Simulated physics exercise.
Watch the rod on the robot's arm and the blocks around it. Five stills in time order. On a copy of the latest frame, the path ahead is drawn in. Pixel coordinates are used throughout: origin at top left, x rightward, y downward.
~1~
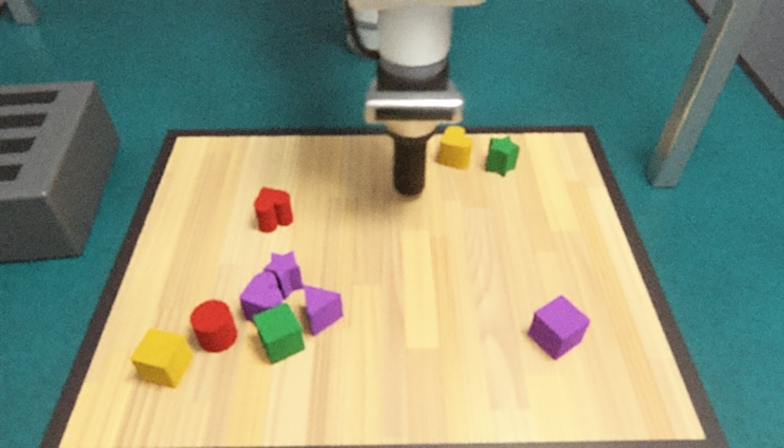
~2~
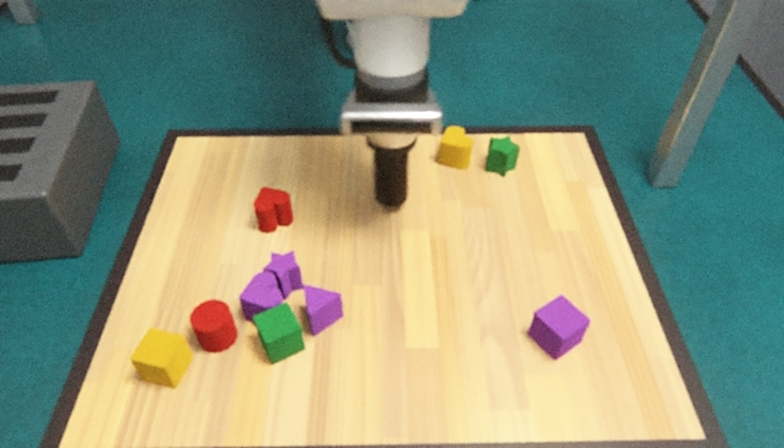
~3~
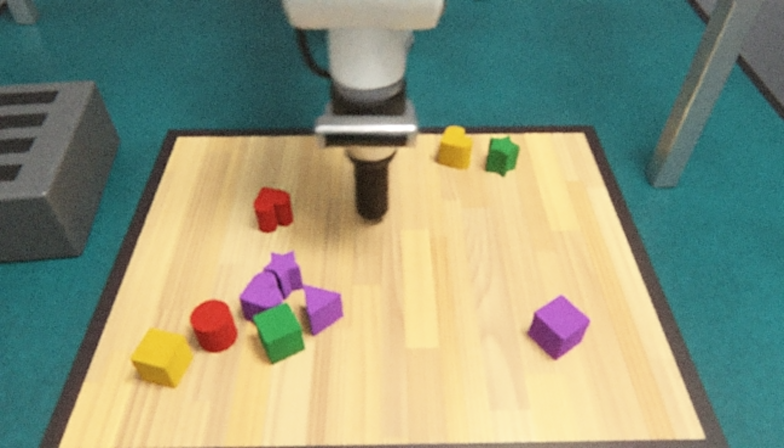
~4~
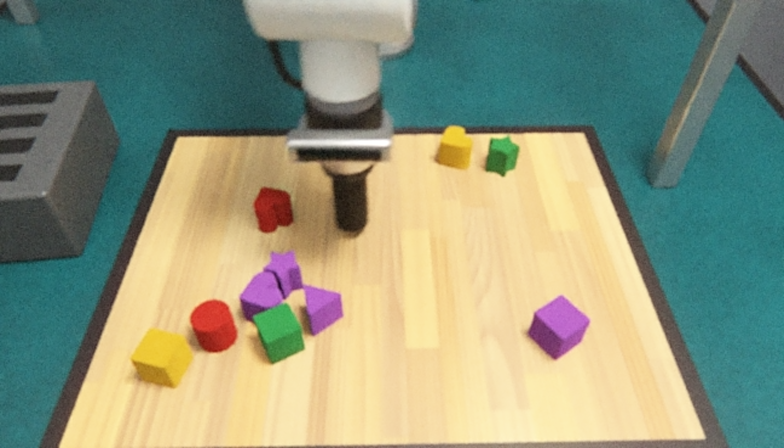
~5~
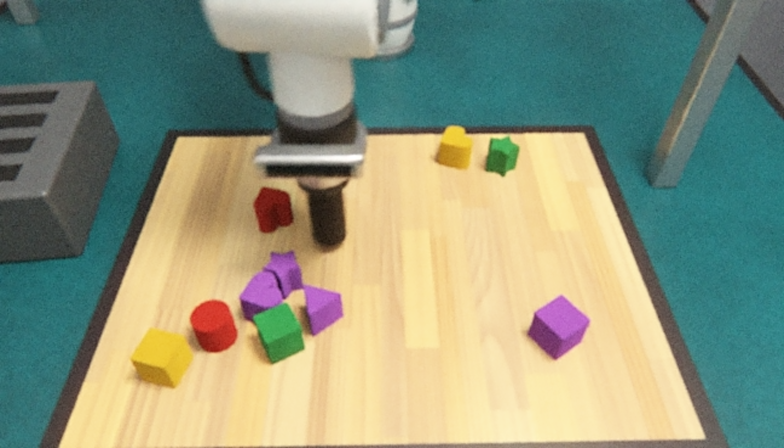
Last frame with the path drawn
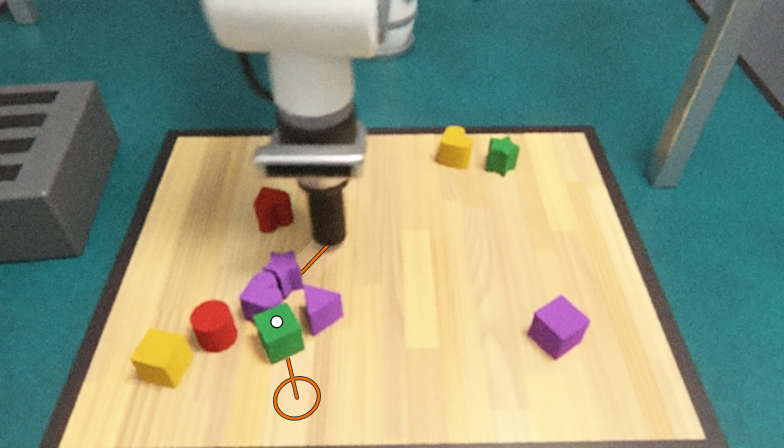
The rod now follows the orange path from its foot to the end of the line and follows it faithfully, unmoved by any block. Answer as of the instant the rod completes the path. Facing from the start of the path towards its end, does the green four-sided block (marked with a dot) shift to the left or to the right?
It shifts to the left.
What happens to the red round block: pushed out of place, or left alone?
It will end up elsewhere.
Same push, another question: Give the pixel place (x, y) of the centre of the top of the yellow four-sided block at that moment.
Located at (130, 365).
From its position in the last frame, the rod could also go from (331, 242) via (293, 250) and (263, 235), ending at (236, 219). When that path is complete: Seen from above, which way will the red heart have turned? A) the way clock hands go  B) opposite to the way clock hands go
Correct choice: A.
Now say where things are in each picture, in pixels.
In the first picture, lower end of the rod (409, 185), tops of blocks, yellow four-sided block (157, 347), red round block (210, 315), purple heart (262, 289), green four-sided block (277, 322), purple star (281, 262).
In the second picture, rod (392, 196), blocks as before.
In the third picture, rod (372, 208), blocks as before.
In the fourth picture, rod (352, 220), blocks as before.
In the fifth picture, rod (330, 234), yellow four-sided block (157, 347), red round block (210, 315), purple heart (262, 289), green four-sided block (277, 322), purple star (281, 262).
The drawn path runs from (331, 242) through (292, 283) and (283, 336) to (297, 398); the dot is on the green four-sided block.
On the path given first. One third of the way, rod (290, 275); red round block (205, 318); purple heart (242, 304), turned 55° anticlockwise; purple star (254, 281), turned 20° clockwise.
Two thirds of the way, rod (281, 330); yellow four-sided block (130, 365), turned 30° clockwise; red round block (170, 342); purple heart (209, 343), turned 20° anticlockwise; green four-sided block (281, 350), turned 15° clockwise; purple star (239, 327), turned 60° clockwise.
At the end, rod (295, 390); yellow four-sided block (130, 365), turned 30° clockwise; red round block (170, 342); purple heart (209, 343), turned 15° anticlockwise; green four-sided block (291, 418), turned 30° clockwise; purple star (242, 331), turned 85° clockwise.
